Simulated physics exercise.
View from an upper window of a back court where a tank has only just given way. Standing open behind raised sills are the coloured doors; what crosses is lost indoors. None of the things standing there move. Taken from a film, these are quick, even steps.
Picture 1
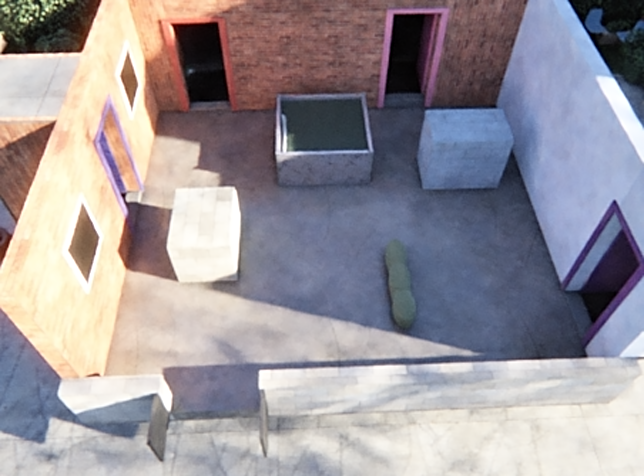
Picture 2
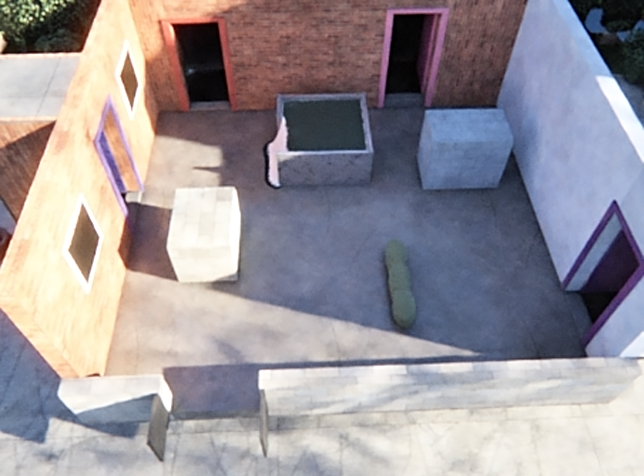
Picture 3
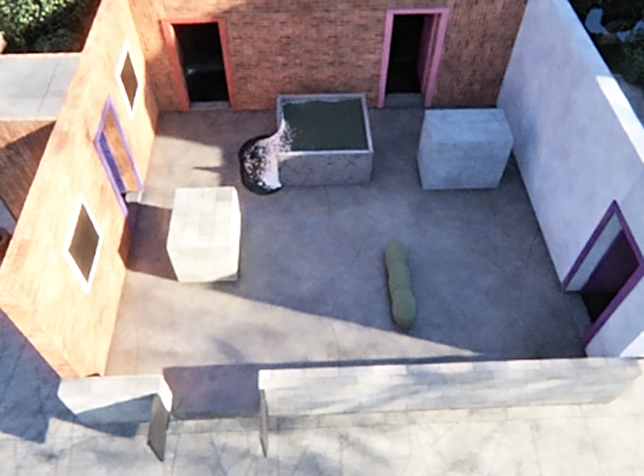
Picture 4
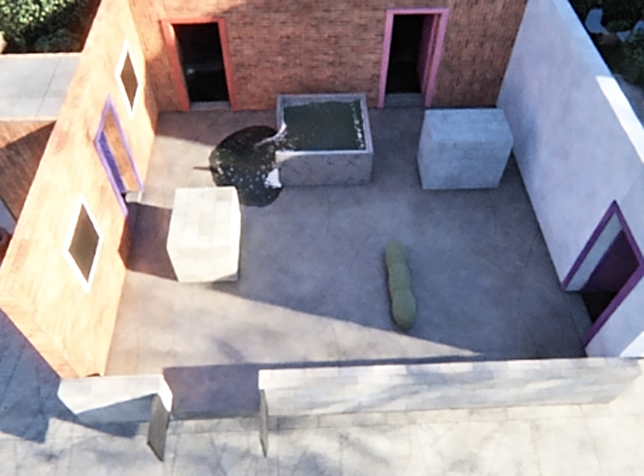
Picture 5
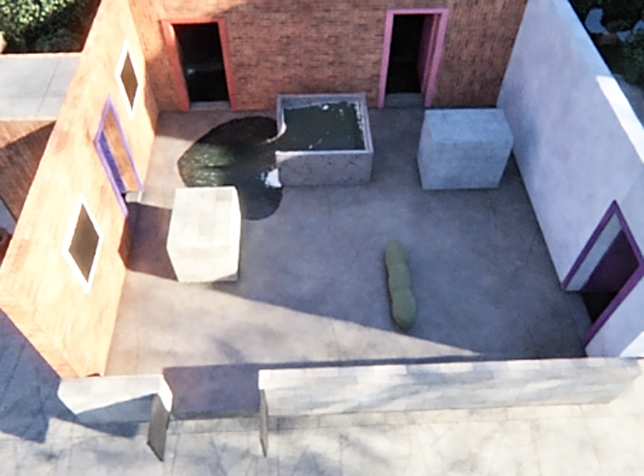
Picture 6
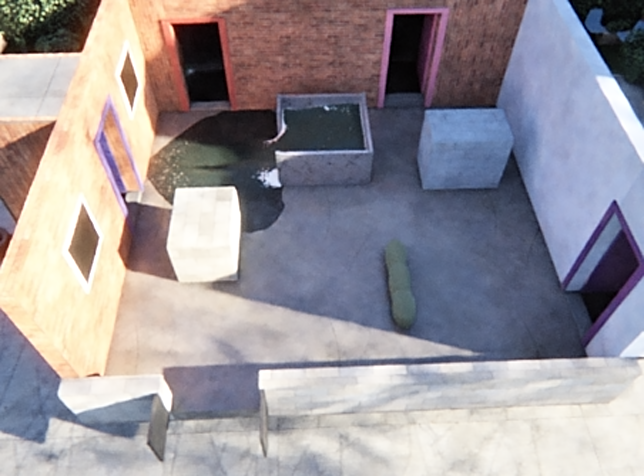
Dark water spills from the left side of a grey stone tank at the back of a walled courtyard, seen from high above. Two pale blocks, a green rounded shape on the paving, orange brick walls, a white right wall and red, pink and purple doorways surround it. The water pours through a gap and spreads leftward in a widening dark pool behind the left block, while the camera stays still.
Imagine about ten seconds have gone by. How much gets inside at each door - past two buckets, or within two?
Result: The red door gets overwhelmed honestly; the purple door copes honestly; the blue door gets overwhelmed honestly; the pink door copes honestly.
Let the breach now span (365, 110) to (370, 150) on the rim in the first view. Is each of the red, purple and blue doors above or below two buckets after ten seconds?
The red door remains below, the purple door exceeds the limit, the blue door remains below.
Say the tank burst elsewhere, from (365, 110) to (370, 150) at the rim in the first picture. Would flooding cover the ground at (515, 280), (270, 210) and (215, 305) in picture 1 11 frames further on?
Taking the spots in turn: Swamped, untouched and untouched.
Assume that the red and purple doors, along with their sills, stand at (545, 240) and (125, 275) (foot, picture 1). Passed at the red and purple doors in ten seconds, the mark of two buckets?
Going through them, I find the red door door escapes flooding and the purple door door overflows.
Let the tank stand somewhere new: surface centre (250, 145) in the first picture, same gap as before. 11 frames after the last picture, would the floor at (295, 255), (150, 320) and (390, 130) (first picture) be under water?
Readings in order: No flood; flood; no flood.
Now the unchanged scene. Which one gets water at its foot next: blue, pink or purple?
My answer is the one in blue.
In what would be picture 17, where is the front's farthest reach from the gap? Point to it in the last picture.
Somewhere around (111, 341).
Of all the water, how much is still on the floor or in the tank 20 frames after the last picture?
Roughly 86 out of every hundred parts.
A moment on, water covers 20 % of the floor; the red door under two buckets in, the purple door not reached, the blue door under two buckets in, the pink door not reached.
Next, water covers 25 % of the floor; the red door under two buckets in, the purple door not reached, the blue door far over two buckets in, the pink door not reached.
Then, water covers 35 % of the floor; the red door over two buckets in, the purple door not reached, the blue door far over two buckets in, the pink door not reached.
Later, water covers 50 % of the floor; the red door far over two buckets in, the purple door not reached, the blue door far over two buckets in, the pink door wet at the sill, nothing in.
In the end, water covers 70 % of the floor; the red door far over two buckets in, the purple door not reached, the blue door far over two buckets in, the pink door wet at the sill, nothing in.
